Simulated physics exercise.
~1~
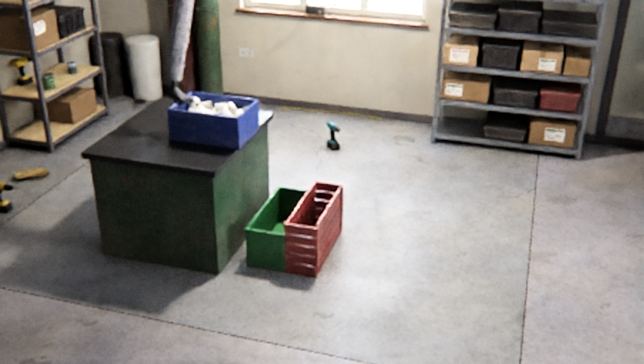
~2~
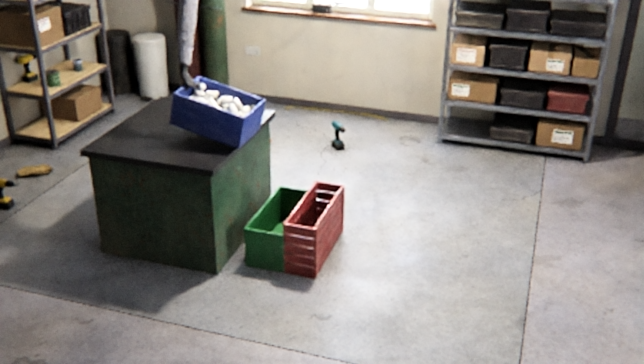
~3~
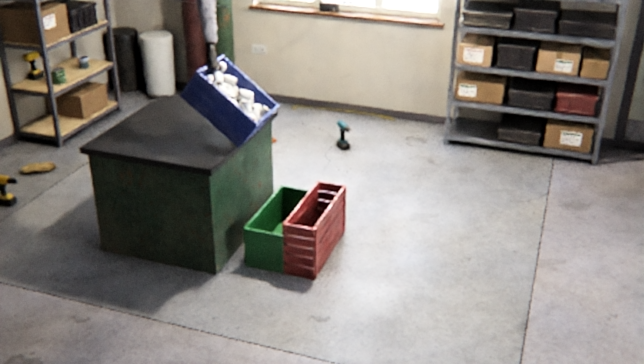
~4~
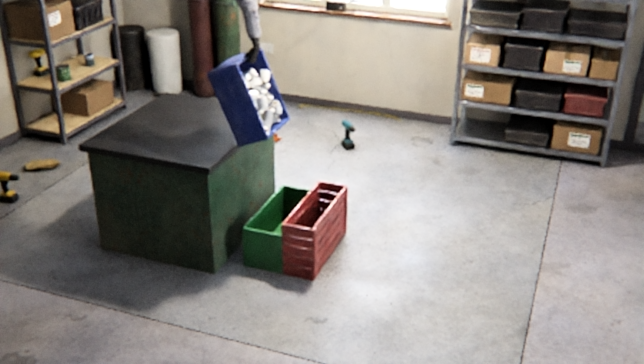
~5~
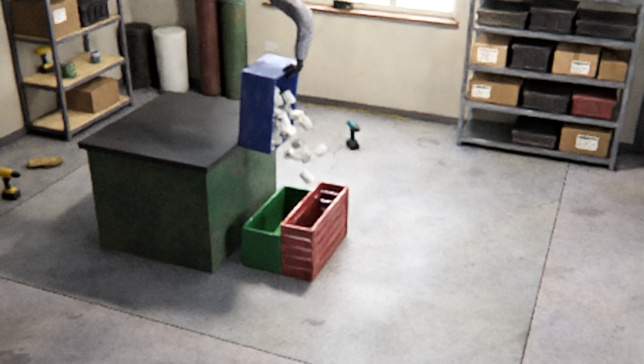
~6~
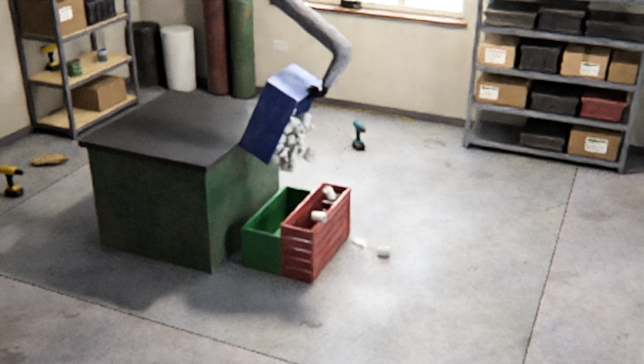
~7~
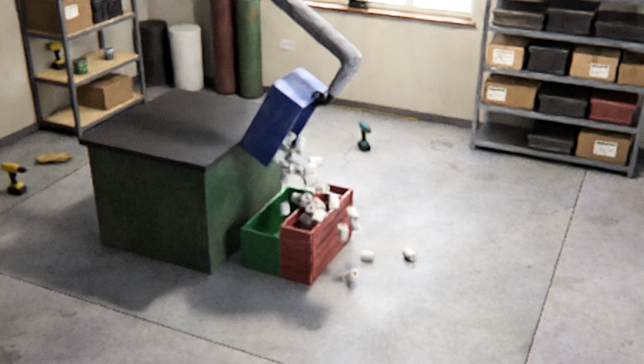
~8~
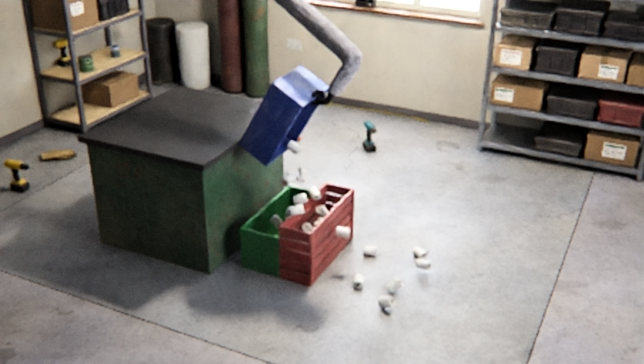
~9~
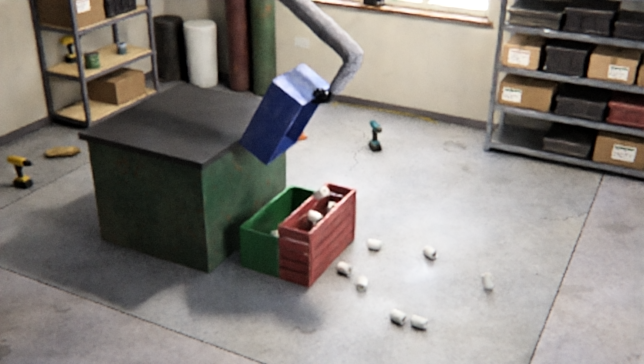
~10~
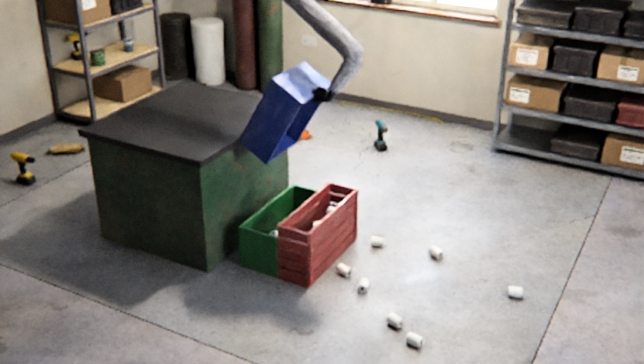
A grey mechanical arm reaches into a workshop, seen from above at an angle, toward a blue tote of white rolls on a dark-topped green bench. A green box and a red tote stand side by side on the concrete floor to the right, with shelves behind. The arm lifts the blue tote, carries it past the bench's edge and tips it steeply over. The rolls tumble out in a stream, most landing in the red tote and some in the green box. Several scatter across the floor to the right, where they settle as the blue tote stays tilted overhead.
